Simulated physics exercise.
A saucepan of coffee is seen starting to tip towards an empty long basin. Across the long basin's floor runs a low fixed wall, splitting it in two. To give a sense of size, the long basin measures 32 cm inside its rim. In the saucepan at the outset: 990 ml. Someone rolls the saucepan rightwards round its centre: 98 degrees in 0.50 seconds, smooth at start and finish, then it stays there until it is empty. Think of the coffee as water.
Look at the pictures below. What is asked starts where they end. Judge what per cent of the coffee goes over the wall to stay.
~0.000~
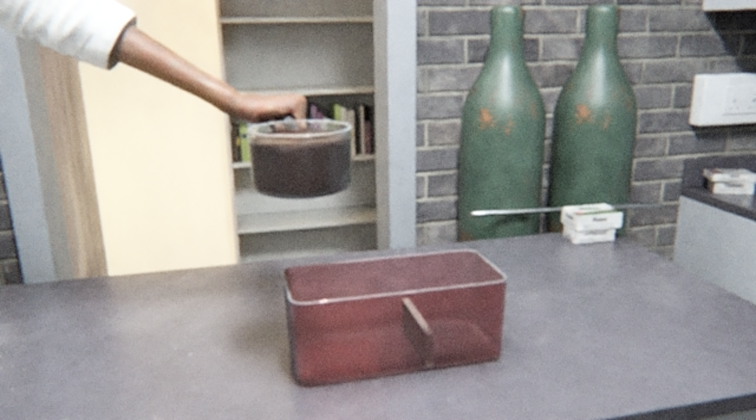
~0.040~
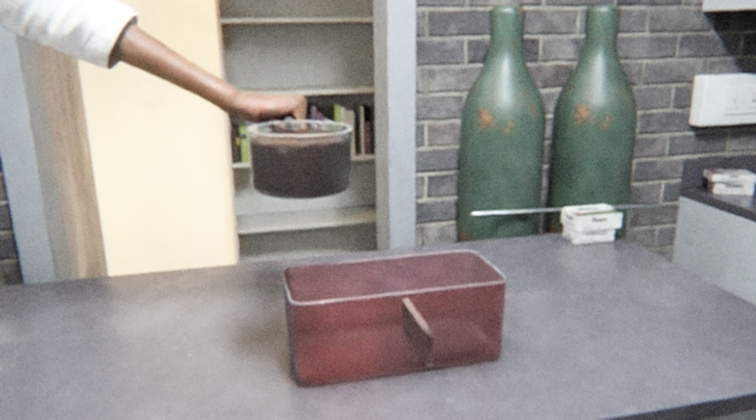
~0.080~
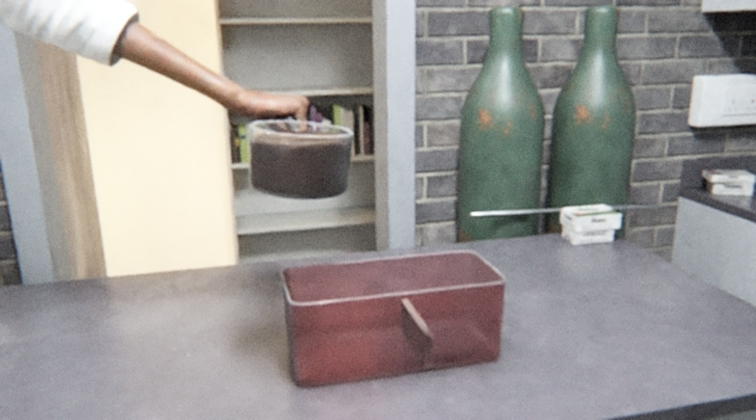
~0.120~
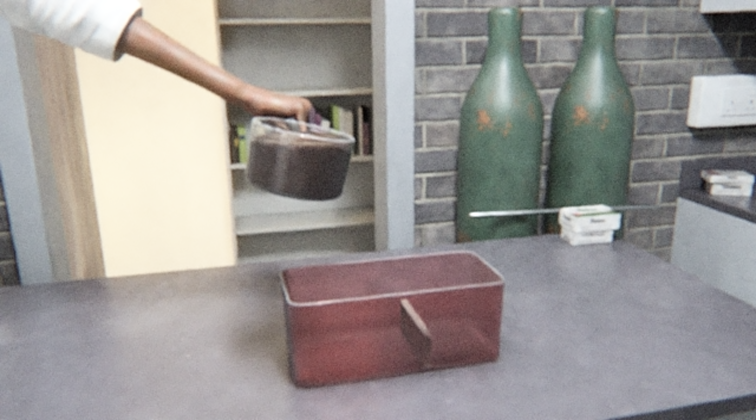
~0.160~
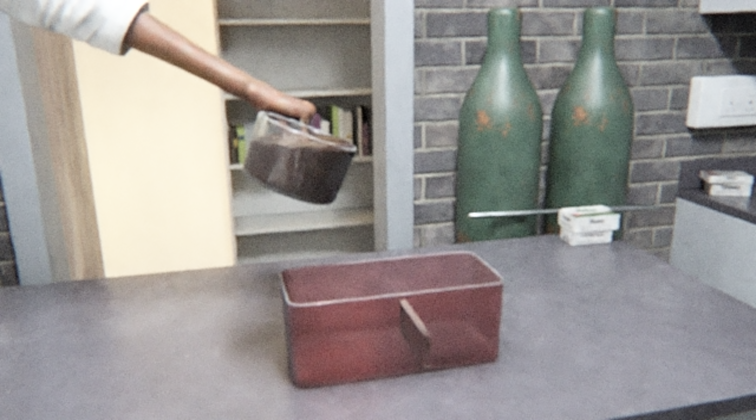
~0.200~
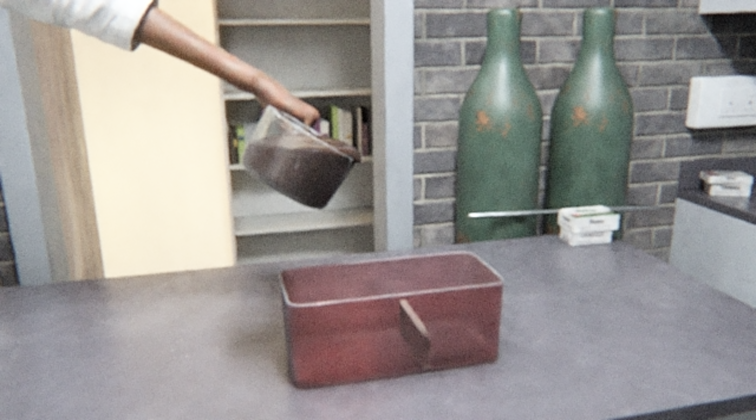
18 percent, roughly.
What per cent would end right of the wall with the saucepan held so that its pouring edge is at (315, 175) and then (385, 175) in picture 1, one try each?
10 then 45 %.
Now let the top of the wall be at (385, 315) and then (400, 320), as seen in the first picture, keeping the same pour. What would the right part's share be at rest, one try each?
Respectively 85 and 55 %.
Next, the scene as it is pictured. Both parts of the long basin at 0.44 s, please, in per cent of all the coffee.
I'd say some 10 on the left and some 2 on the right.
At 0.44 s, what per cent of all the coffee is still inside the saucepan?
36 %.
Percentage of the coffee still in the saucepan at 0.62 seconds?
About 10 percent.
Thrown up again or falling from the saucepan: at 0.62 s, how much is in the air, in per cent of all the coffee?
Something like 14 per cent of the total.
By 0.44 s the tilt is 95° and 37 per cent is still to pour, 11 is left of the wall and 2 right of it.
By 0.62 s the tilt is 98° and 11 per cent is still to pour, 57 is left of the wall and 19 right of it.
By 0.80 s the tilt is 98° and 3 per cent is still to pour, 66 is left of the wall and 16 right of it.
By 1.00 s the tilt is 98° and 1 per cent is still to pour, 76 is left of the wall and 17 right of it.
At rest 76 per cent lies left of the wall, 18 right of it and 6 outside.
